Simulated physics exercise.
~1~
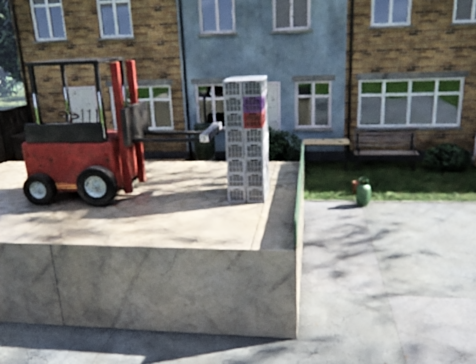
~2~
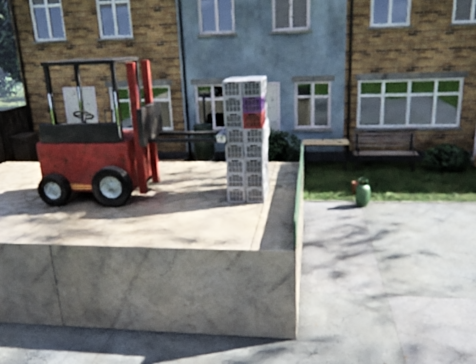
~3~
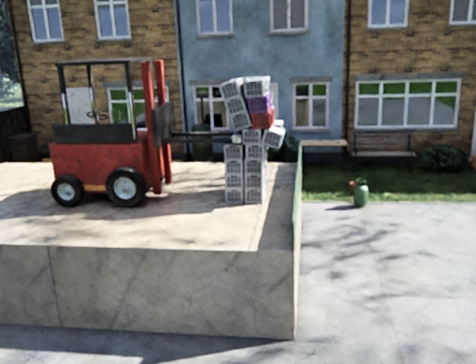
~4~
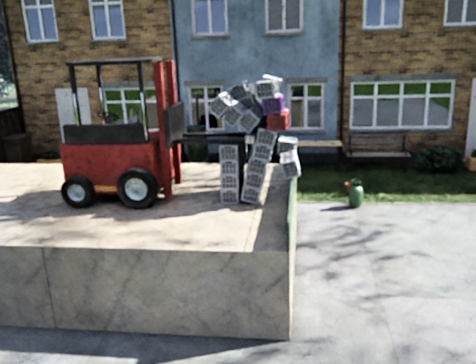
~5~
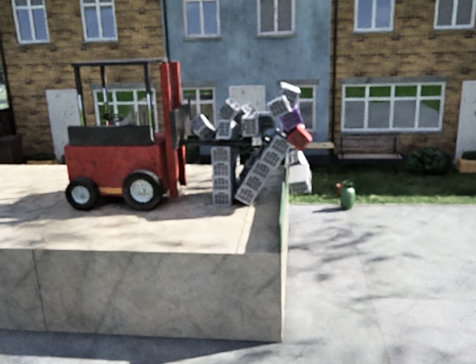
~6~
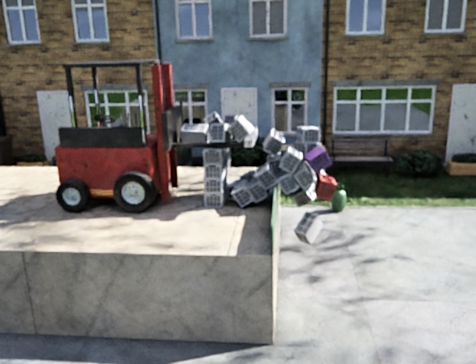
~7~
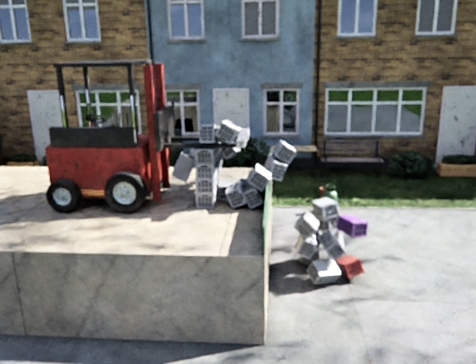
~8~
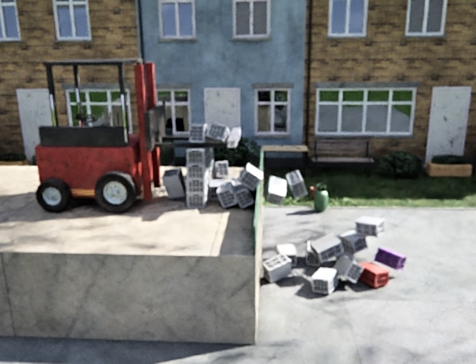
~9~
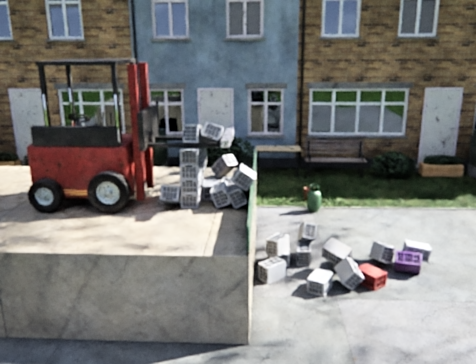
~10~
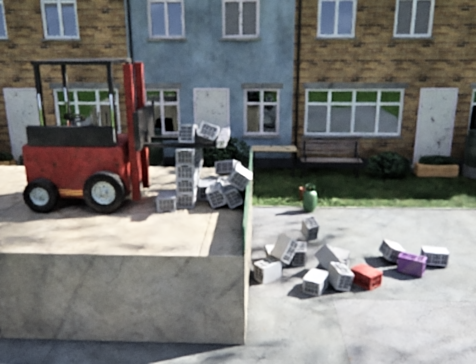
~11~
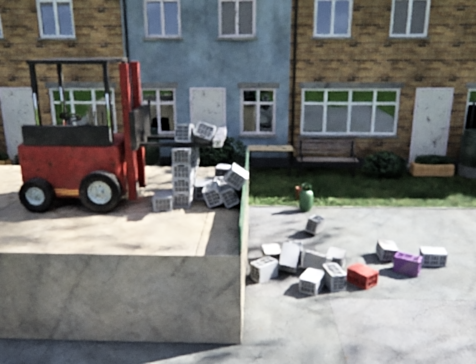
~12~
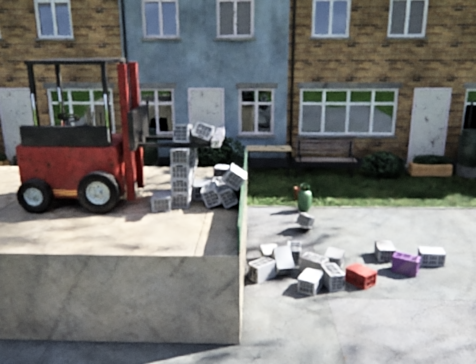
A red forklift pushes a stack of crates apart, toppling some over the edge onto the ground.
